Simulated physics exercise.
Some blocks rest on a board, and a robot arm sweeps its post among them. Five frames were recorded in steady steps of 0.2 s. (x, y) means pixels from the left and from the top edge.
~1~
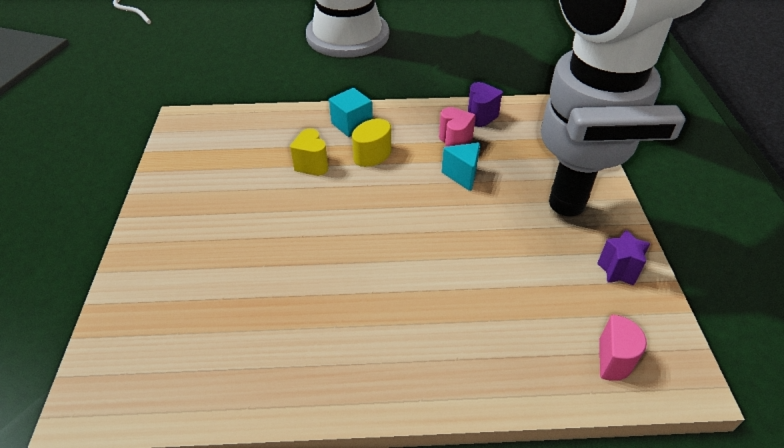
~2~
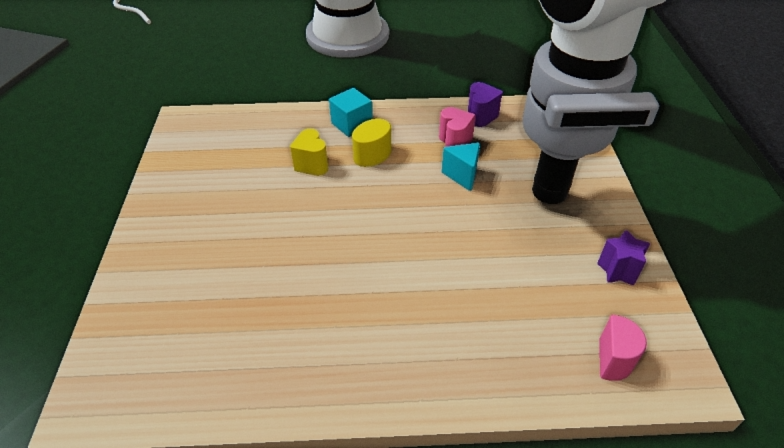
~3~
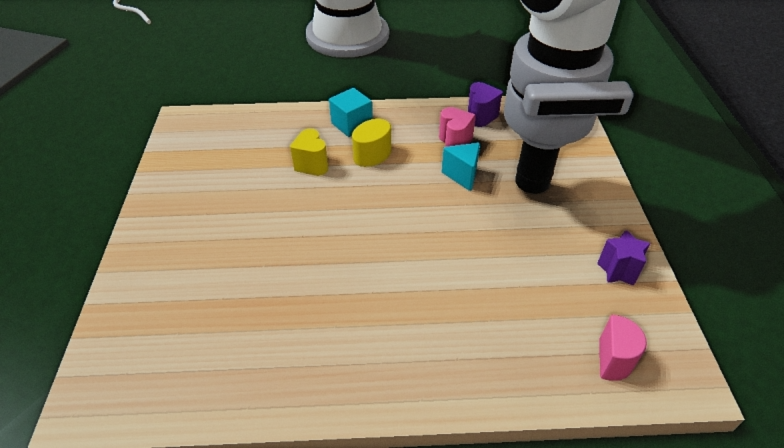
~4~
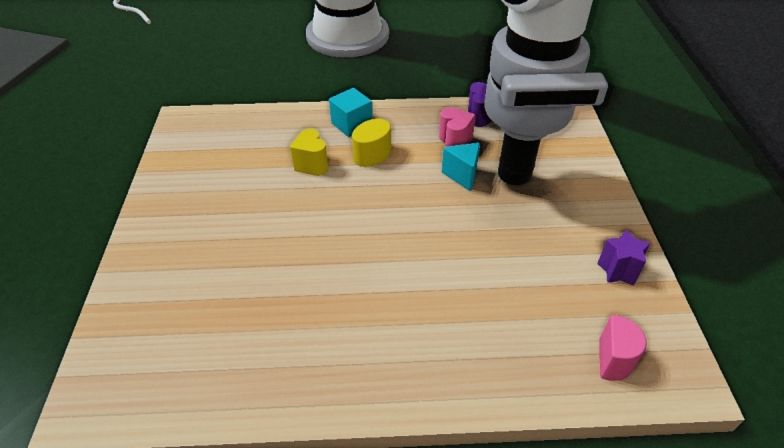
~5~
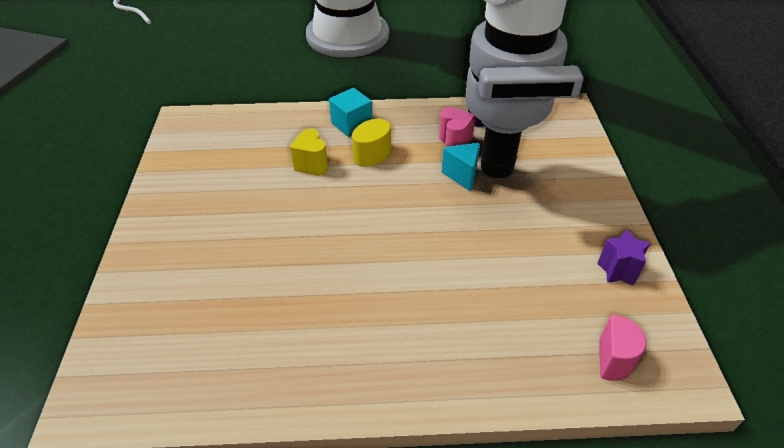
In the video, a robot arm moves its black post leftward and slightly toward the far edge of a wooden board, nearing a turquoise triangular block beside a pink heart, while all the colourful blocks remain still.
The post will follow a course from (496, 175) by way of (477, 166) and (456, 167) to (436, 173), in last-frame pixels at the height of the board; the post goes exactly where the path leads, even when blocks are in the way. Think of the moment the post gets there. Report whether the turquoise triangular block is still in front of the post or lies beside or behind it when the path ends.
As far as I can tell, the turquoise triangular block is still leading the way in front of the post.
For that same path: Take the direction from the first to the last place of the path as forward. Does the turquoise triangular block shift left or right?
My answer: Left.
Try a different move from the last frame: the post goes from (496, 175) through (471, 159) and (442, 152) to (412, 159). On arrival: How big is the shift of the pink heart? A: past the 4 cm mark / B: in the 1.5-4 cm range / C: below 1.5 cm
The one that fits is B, in the 1.5-4 cm range.
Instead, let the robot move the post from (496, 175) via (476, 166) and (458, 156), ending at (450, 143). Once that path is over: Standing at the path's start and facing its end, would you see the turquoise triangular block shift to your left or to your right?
It heads left.
The first path, step by step. Halfway along, post at (467, 158); turquoise triangular block at (444, 150), turned 50° anticlockwise.
At the end, post at (437, 166); pink heart in place; turquoise triangular block at (412, 158), turned 50° anticlockwise.
